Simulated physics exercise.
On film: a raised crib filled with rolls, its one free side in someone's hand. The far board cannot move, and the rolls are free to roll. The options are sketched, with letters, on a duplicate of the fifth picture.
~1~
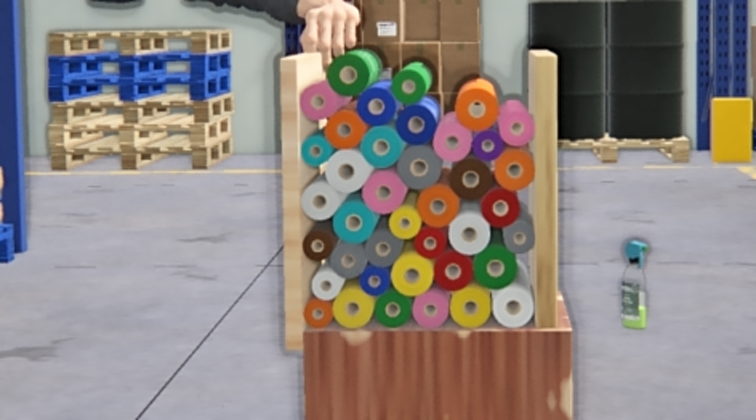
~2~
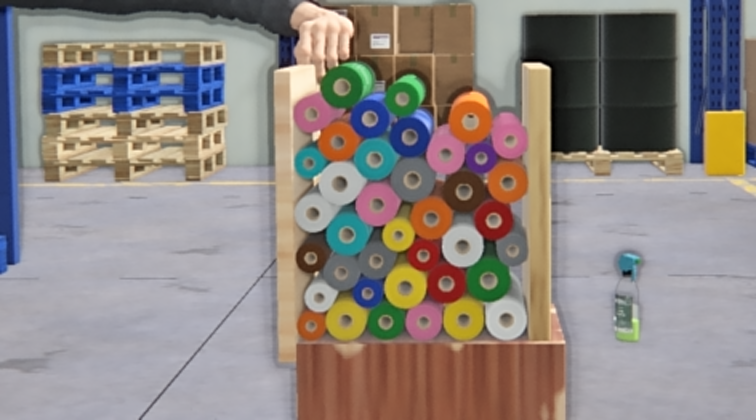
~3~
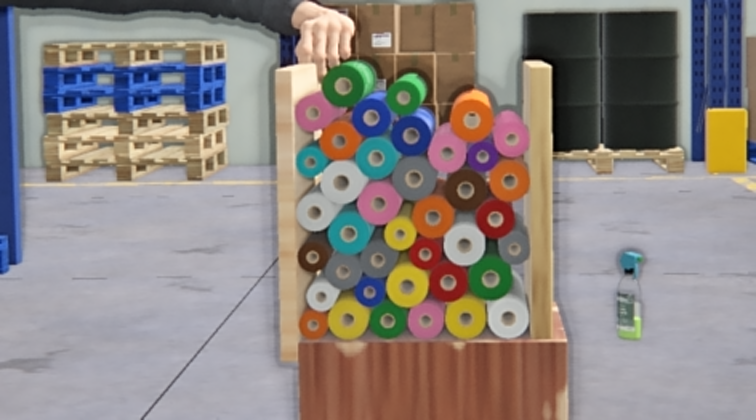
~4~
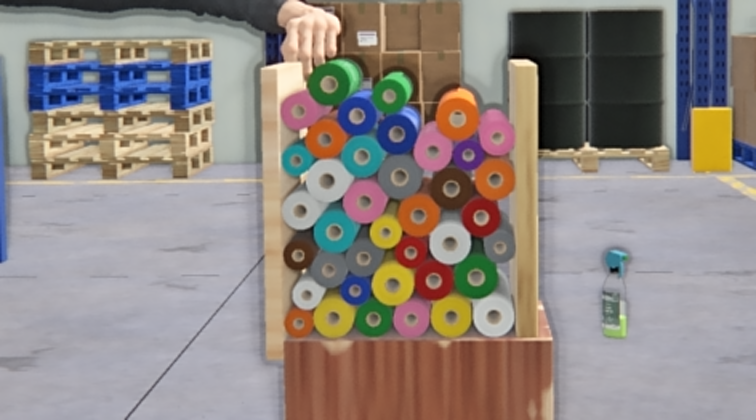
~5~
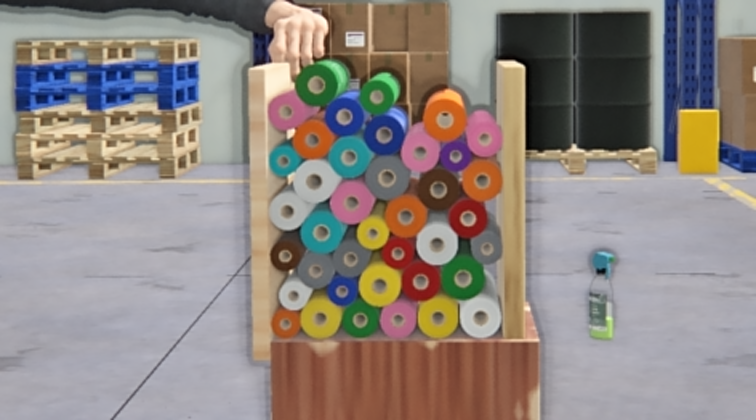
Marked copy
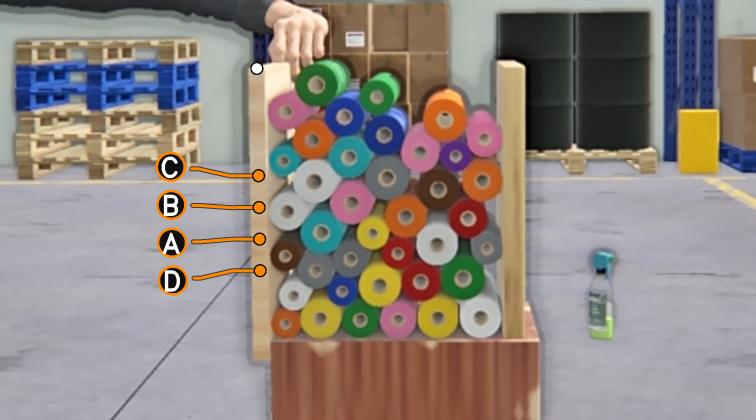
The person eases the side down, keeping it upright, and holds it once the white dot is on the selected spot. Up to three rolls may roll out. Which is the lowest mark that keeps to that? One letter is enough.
At most to C.
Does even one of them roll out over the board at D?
Yes, at D.
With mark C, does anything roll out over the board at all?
At C: Yes.
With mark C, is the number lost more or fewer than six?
Fewer than six.
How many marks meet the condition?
One of them.
On the copy, A at (260, 239); B at (259, 207); C at (259, 176); D at (260, 271); the white dot at (257, 69).
On C. First, top of the board (267, 119).
Then, top of the board (268, 175).
Finally, top of the board (268, 175), one out over the board.
By contrast, A more than three out over the board; B four out over the board; D more than three out over the board.
